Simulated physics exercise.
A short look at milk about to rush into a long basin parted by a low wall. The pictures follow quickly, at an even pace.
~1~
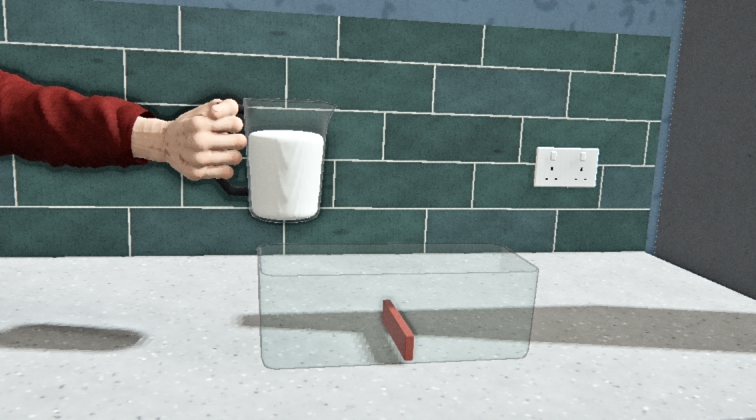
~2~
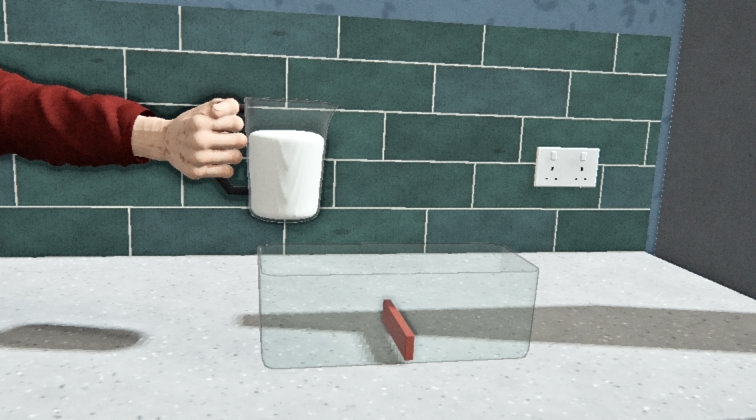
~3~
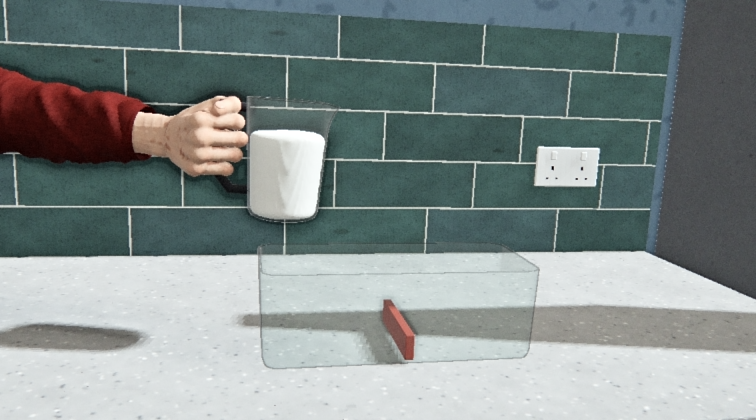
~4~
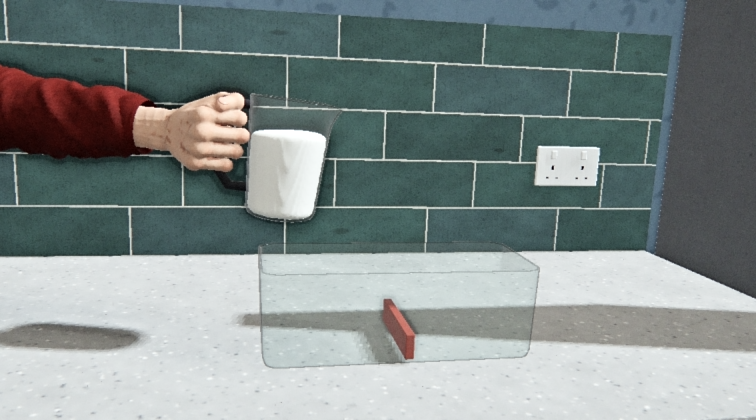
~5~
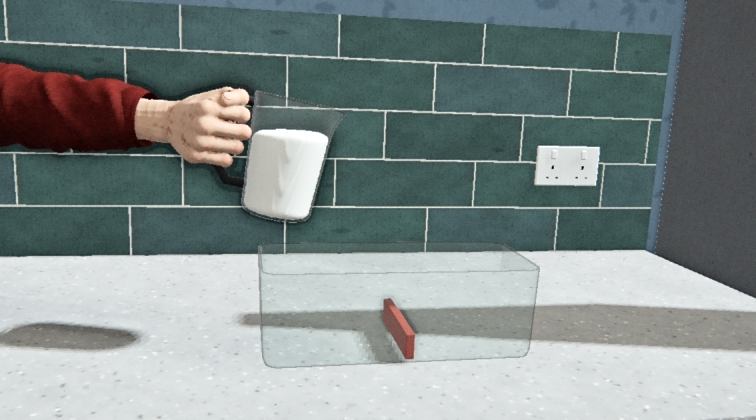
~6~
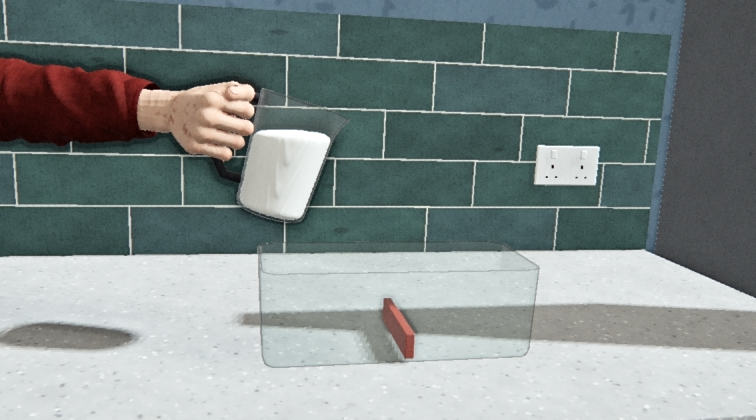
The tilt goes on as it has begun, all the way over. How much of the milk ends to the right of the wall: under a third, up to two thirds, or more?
The share right of the wall is between a third and two thirds.
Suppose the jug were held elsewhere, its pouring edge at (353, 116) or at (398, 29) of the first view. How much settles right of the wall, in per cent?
First some 70, then 85 per cent.
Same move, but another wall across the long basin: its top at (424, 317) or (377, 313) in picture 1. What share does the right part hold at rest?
First some 10, then 80 per cent.
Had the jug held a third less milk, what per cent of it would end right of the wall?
Some 20 per cent.
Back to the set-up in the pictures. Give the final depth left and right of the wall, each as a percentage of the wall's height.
The left part 40 per cent, the right part 30.
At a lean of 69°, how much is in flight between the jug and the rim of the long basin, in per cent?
Close to 10 per cent.
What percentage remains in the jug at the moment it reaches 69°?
Close to 90 per cent.
A moment on, the jug is tipped part way and 91 per cent is still to pour, 1 is left of the wall and 0 right of it.
Next, the jug is tipped right over and 31 per cent is still to pour, 23 is left of the wall and 28 right of it.
Then the jug is tipped right over and 0 per cent is still to pour, 58 is left of the wall and 40 right of it.
Later the jug is tipped right over and 0 per cent is still to pour, 58 is left of the wall and 41 right of it.
At rest 58 per cent lies left of the wall, 41 right of it and 1 outside.
